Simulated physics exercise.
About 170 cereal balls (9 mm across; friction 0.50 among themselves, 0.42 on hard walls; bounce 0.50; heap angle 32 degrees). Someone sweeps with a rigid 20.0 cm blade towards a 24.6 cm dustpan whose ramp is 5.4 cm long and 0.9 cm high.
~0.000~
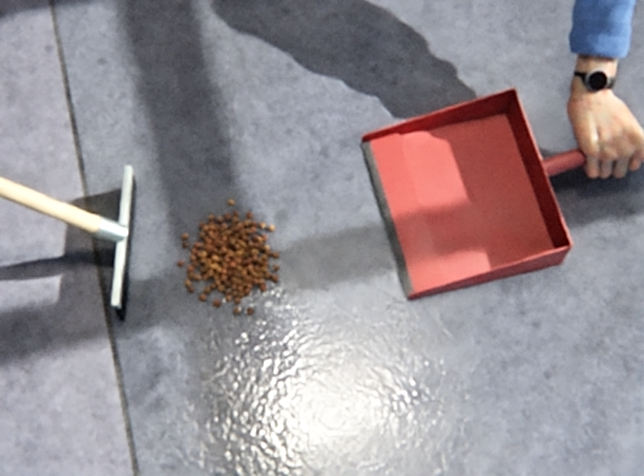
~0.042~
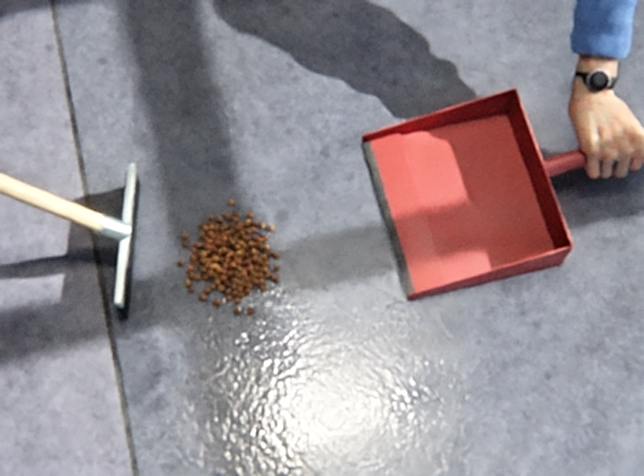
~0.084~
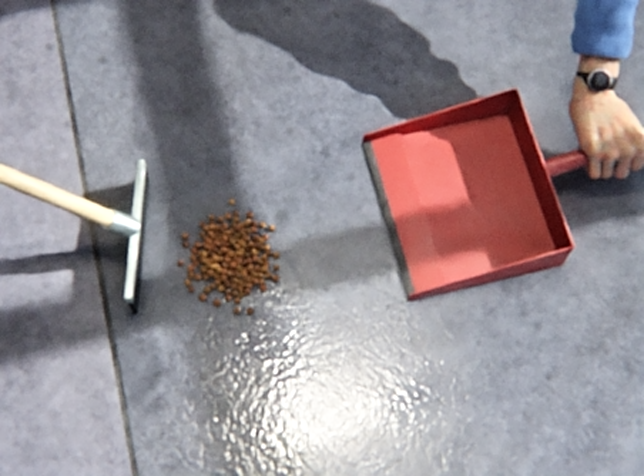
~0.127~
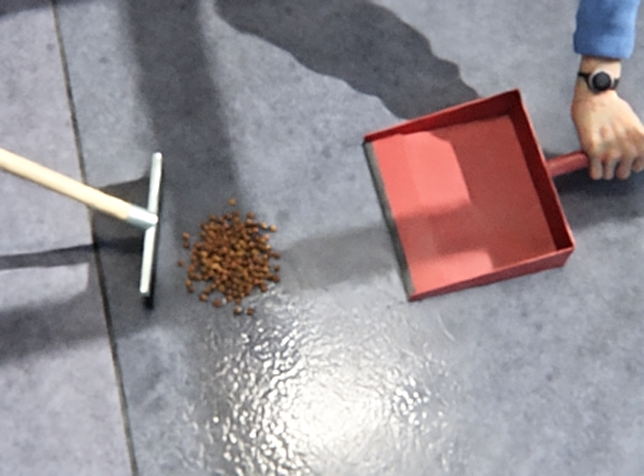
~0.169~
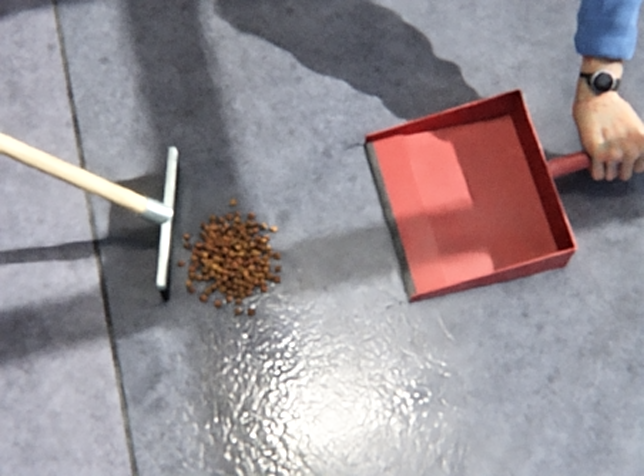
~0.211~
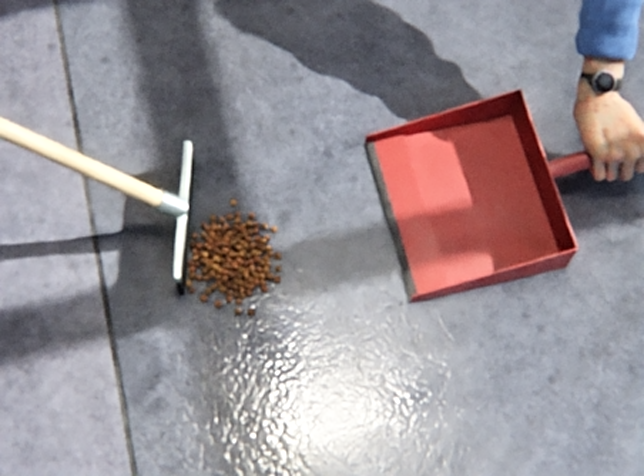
A pale blade on a wooden handle slides right until it touches brown cereal balls.
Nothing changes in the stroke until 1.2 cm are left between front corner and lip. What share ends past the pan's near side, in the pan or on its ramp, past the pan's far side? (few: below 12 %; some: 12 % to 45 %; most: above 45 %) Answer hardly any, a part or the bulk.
Near side: Hardly any, pan: Hardly any, far side: Hardly any.
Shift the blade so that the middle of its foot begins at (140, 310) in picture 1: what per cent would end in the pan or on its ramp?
Some 20 per cent.
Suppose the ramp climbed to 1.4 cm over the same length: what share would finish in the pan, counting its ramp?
Then about 0 per cent.
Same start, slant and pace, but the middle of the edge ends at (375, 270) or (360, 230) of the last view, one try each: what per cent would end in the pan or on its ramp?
About 30 and 20 per cent.
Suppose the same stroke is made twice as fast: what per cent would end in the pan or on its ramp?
Then about 15 per cent.
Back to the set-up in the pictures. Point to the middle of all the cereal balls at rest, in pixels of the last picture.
Near (347, 243).
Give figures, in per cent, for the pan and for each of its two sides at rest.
Near side 0, pan 0, far side 0.
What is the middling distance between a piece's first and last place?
Roughly 14 cm.
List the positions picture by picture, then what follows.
Blade from (117, 305) to (129, 172), moved 0.0 cm, 0 of the pieces shifted so far; middle of the pieces at (231, 254); pan at (472, 199), in the first frame.
Blade from (120, 303) to (132, 170), moved 0.5 cm, 0 of the pieces shifted so far; middle of the pieces at (231, 254), in the second frame.
Blade from (129, 299) to (142, 166), moved 1.9 cm, 0 of the pieces shifted so far; middle of the pieces at (231, 254), in the third frame.
Blade from (145, 292) to (157, 160), moved 4.1 cm, 0 of the pieces shifted so far; middle of the pieces at (231, 254), in the fourth frame.
Blade from (162, 285) to (173, 154), moved 6.3 cm, 0 of the pieces shifted so far; middle of the pieces at (232, 254), in the fifth frame.
Blade from (178, 279) to (188, 147), moved 8.5 cm, 3 of the pieces shifted so far; middle of the pieces at (232, 255); pan at (477, 201). Its pace works out near 0.53 m/s, heading 12 degrees away from the viewer's side, in the sixth frame.
After 0.44 s, middle of the blade 15 cm from the lip; 0 % over the lip, far side 0 %, near side 0 %.
After 0.59 s, middle of the blade 8 cm from the lip; 0 % over the lip, far side 0 %, near side 0 %.
After 0.87 s, middle of the blade 4 cm from the lip; 0 % over the lip, far side 0 %, near side 0 %.
In the end, at 1.2 s, near side 0 %, pan 0 %, far side 0 %, in front of the lip or behind the blade 100 %.
